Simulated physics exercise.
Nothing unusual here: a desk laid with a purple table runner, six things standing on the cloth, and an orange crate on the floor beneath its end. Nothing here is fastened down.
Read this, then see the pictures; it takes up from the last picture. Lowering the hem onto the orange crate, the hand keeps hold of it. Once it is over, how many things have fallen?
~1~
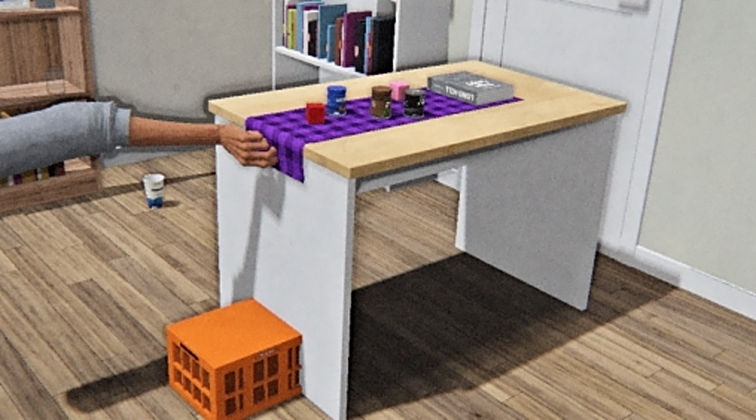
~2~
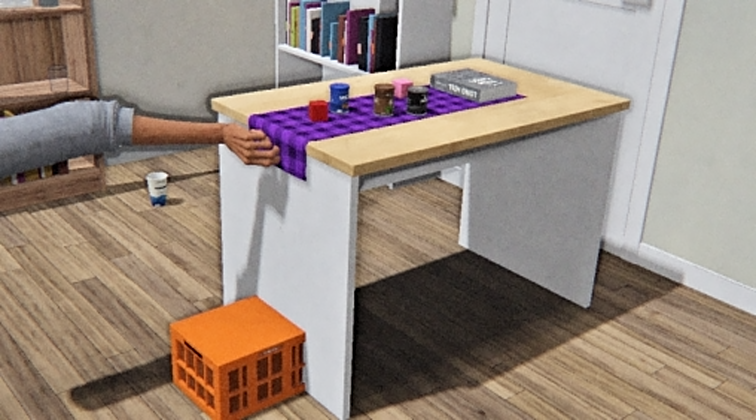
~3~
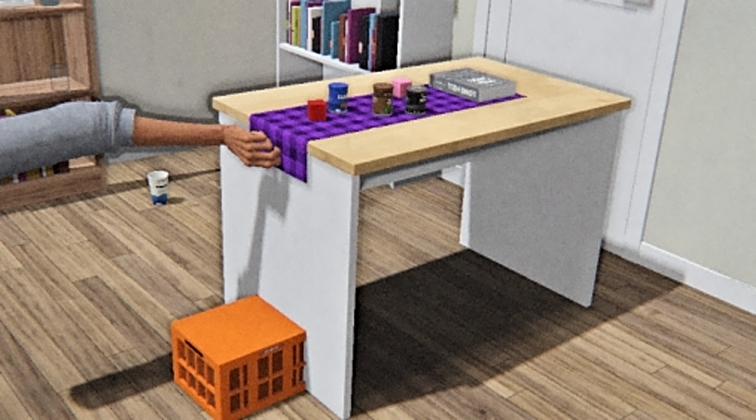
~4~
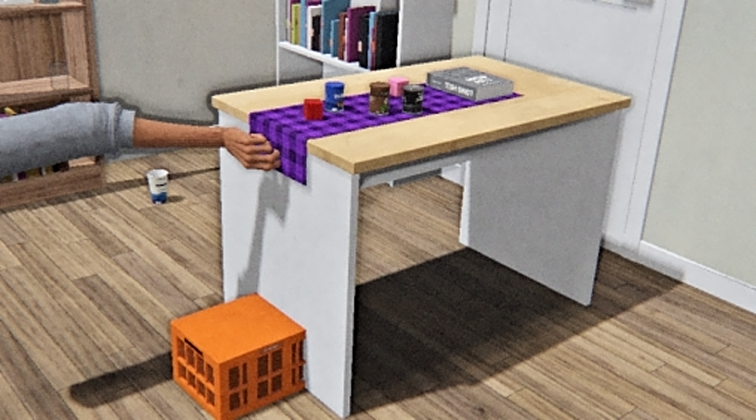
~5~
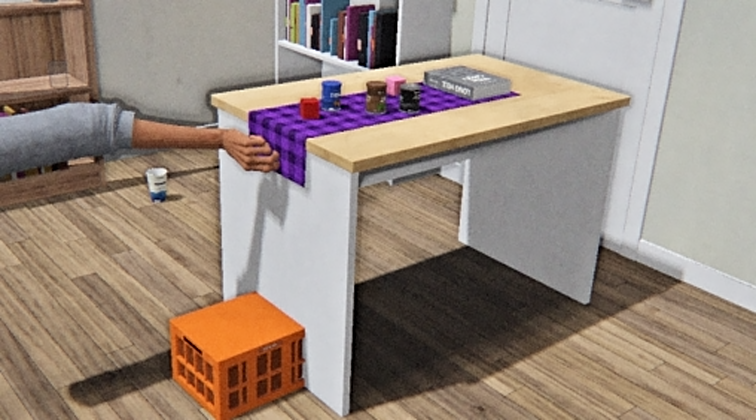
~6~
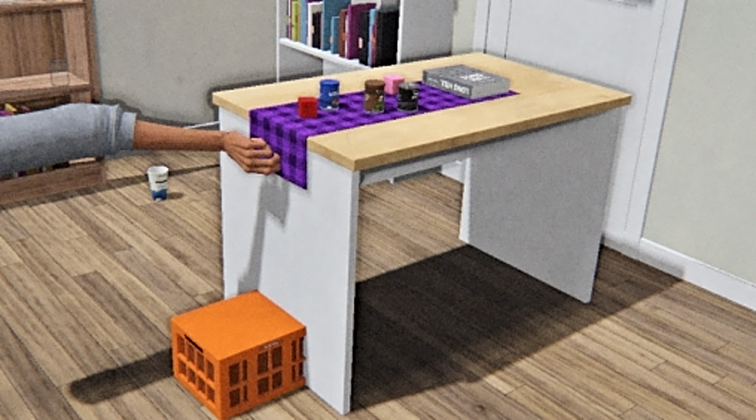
By the end, four have fallen.
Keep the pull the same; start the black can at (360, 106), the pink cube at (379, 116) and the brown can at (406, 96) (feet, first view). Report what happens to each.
Note - black can lost, pink cube lost, brown can retained.
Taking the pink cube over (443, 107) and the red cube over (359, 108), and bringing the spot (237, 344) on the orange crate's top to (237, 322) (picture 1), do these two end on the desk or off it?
Observed: Pink cube remains seated; red cube departs.
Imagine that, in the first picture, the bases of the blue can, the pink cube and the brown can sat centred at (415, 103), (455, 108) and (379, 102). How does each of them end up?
Blue can safe, pink cube safe, brown can lost.
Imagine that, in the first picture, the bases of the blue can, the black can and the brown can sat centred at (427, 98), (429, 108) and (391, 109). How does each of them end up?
Outcome: Blue can is still in place, black can is still in place, brown can is gone.
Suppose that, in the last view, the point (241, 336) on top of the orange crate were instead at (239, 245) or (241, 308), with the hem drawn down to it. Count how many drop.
1 and 3.
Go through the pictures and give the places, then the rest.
The first frame shows hem (304, 183); red cube (316, 105); blue can (337, 88); brown can (382, 88); black can (415, 91); pink cube (400, 83); top of the crate (237, 344).
The second frame shows hem (307, 182); red cube (319, 102).
The third frame shows hem (308, 184); blue can (338, 85).
The fourth frame shows hem (307, 186); brown can (380, 84); top of the crate (241, 339).
The fifth frame shows hem (305, 188); black can (411, 86).
The sixth frame shows hem (307, 190); red cube (308, 99); blue can (330, 81); brown can (375, 82); black can (409, 85); pink cube (394, 77).
A little later, hem near (275, 223); red cube gone.
Next, hem near (274, 266); red cube and blue can gone.
Later still, hem on the crate; red cube, blue can, brown can and black can gone.
When it is over, hem on the crate; red cube, blue can, brown can and black can gone. Over the edge go four.
